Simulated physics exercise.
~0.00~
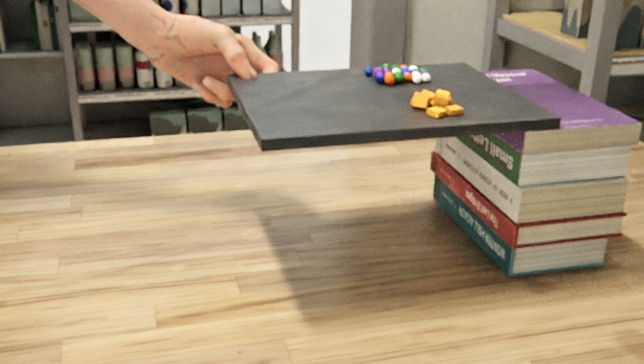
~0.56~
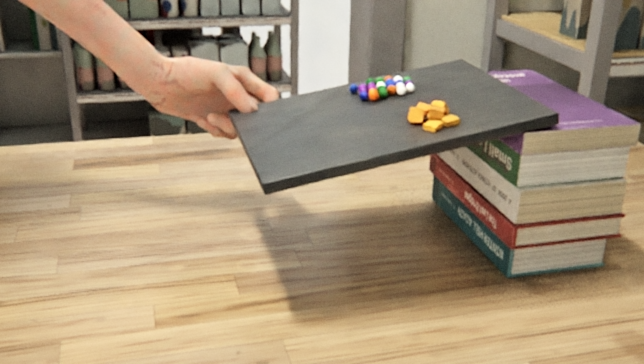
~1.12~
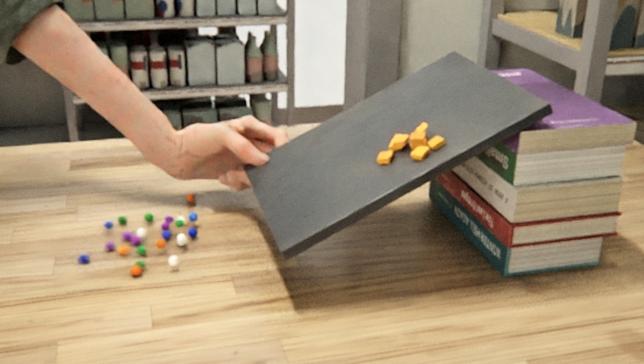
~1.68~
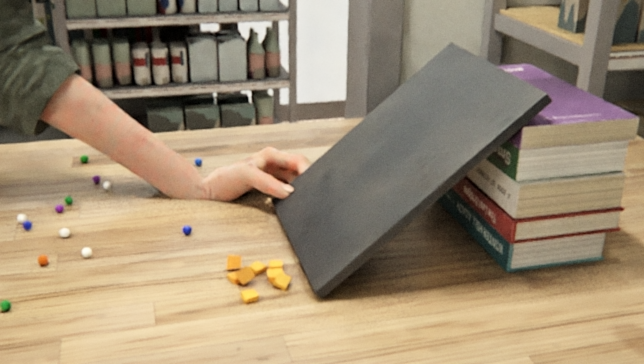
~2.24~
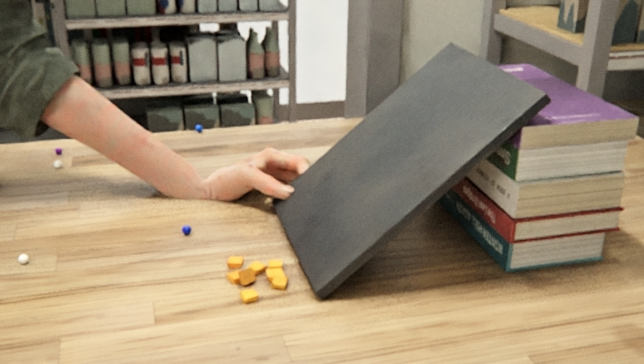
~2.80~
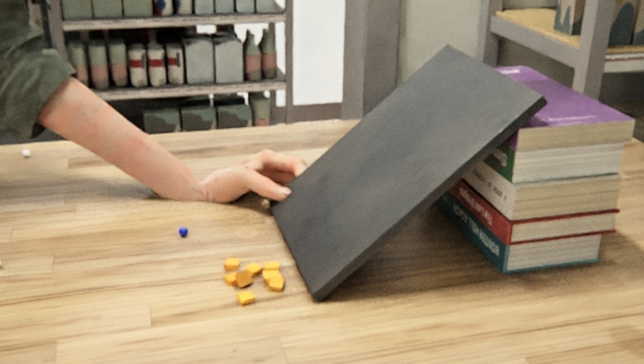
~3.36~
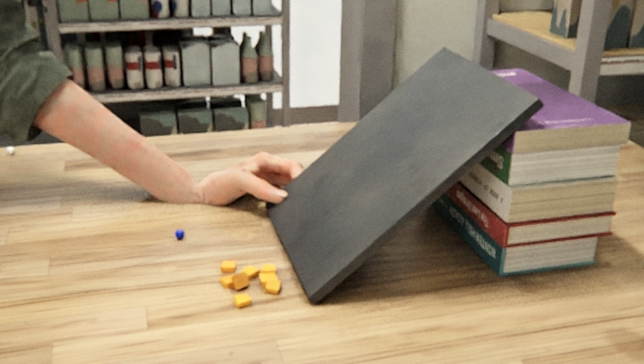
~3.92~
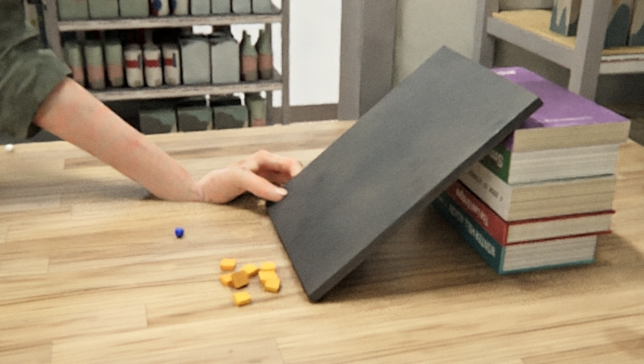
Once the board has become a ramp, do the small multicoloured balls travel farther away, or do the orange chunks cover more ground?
The small multicoloured balls travel farther, scattering away to the left until most are out of sight. The orange chunks stop in a loose cluster close to the foot of the board.
A hand reaching in from the left holds one end of a dark board above a wooden counter, its other end resting on a stack of books at the right, with shelves behind. Small multicoloured balls and a cluster of orange chunks sit on the board. As the hand lowers its end, the balls roll off first and scatter leftward. The slope steepens, and the orange chunks slide down onto the counter. The board rests as a steep ramp, the chunks clustered by its foot, while most balls have left view and a blue one remains nearby.
